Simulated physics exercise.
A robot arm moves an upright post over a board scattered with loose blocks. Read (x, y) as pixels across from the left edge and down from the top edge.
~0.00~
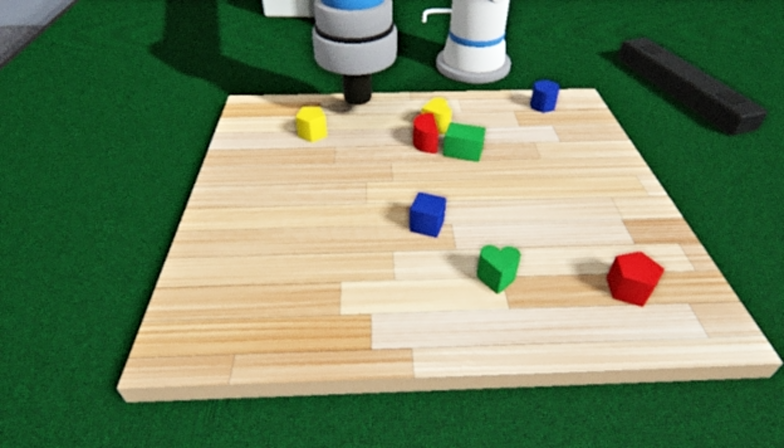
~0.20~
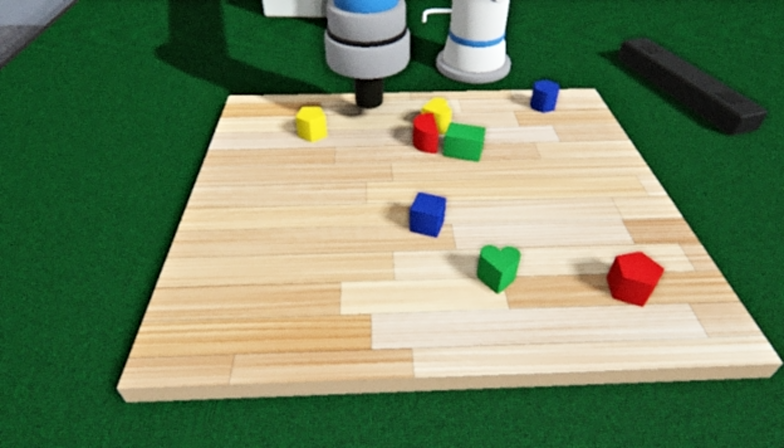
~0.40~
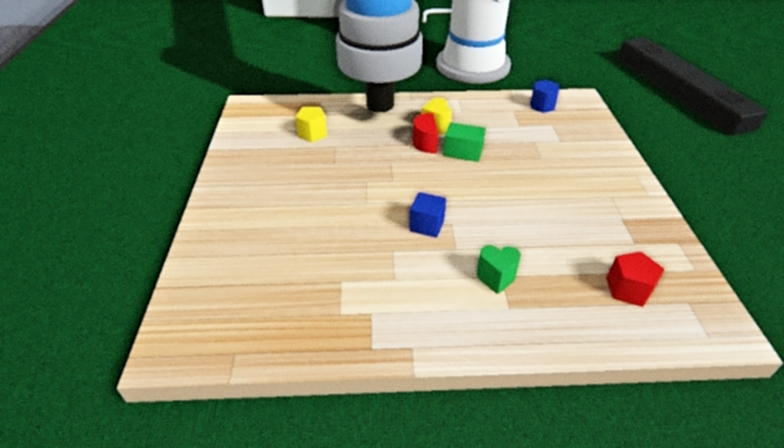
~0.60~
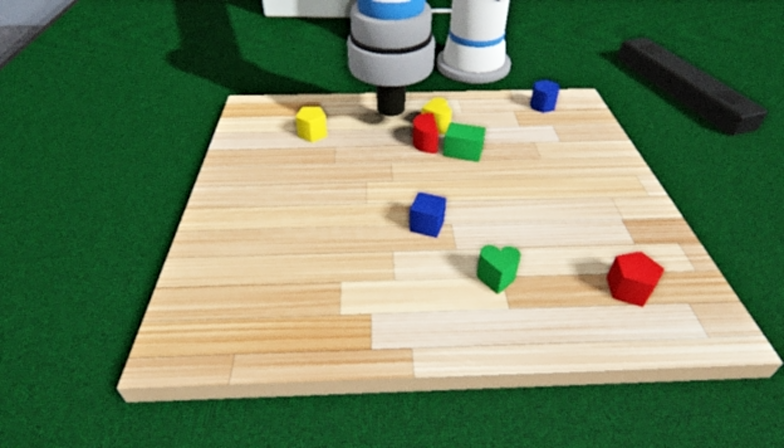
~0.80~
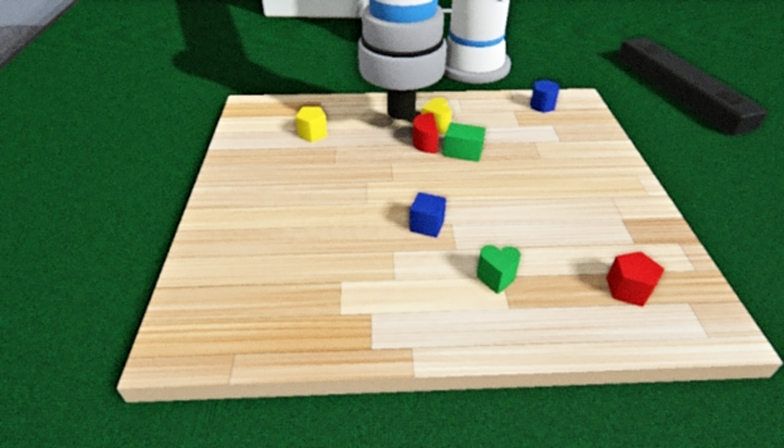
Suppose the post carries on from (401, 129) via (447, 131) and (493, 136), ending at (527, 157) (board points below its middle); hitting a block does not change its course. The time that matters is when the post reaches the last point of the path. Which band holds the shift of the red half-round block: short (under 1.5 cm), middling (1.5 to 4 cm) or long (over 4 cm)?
It goes a little way, 1.5 to 4 cm.
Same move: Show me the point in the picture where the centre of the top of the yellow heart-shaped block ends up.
Near (484, 99).
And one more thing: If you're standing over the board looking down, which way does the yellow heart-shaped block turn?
The turn is anti-clockwise.
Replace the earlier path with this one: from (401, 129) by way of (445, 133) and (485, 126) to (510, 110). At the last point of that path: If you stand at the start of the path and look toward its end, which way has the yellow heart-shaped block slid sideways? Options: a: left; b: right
Letter a.
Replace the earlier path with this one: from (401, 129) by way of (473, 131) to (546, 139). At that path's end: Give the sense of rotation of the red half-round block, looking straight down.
It twists clockwise.
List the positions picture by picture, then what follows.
The first frame shows lower end of the post (358, 99), tops of blocks, red half-round block (426, 122), yellow heart-shaped block (438, 105), green rectangle (466, 131).
The second frame shows post (369, 103), blocks as before.
The third frame shows post (380, 107), blocks as before.
The fourth frame shows post (391, 110), blocks as before.
The fifth frame shows post (401, 114), red half-round block (426, 122), yellow heart-shaped block (438, 105), green rectangle (466, 131).
What follows on the original path. One third of the way, post (448, 116); red half-round block (439, 126), turned 45° clockwise; yellow heart-shaped block (468, 102), turned 70° anticlockwise; green rectangle (470, 133).
Two thirds of the way, post (496, 120); red half-round block (439, 126), turned 45° clockwise; yellow heart-shaped block (484, 99), turned 110° anticlockwise; green rectangle (470, 133).
At the end, post (530, 141); red half-round block (439, 126), turned 45° clockwise; yellow heart-shaped block (484, 99), turned 110° anticlockwise; green rectangle (470, 133).
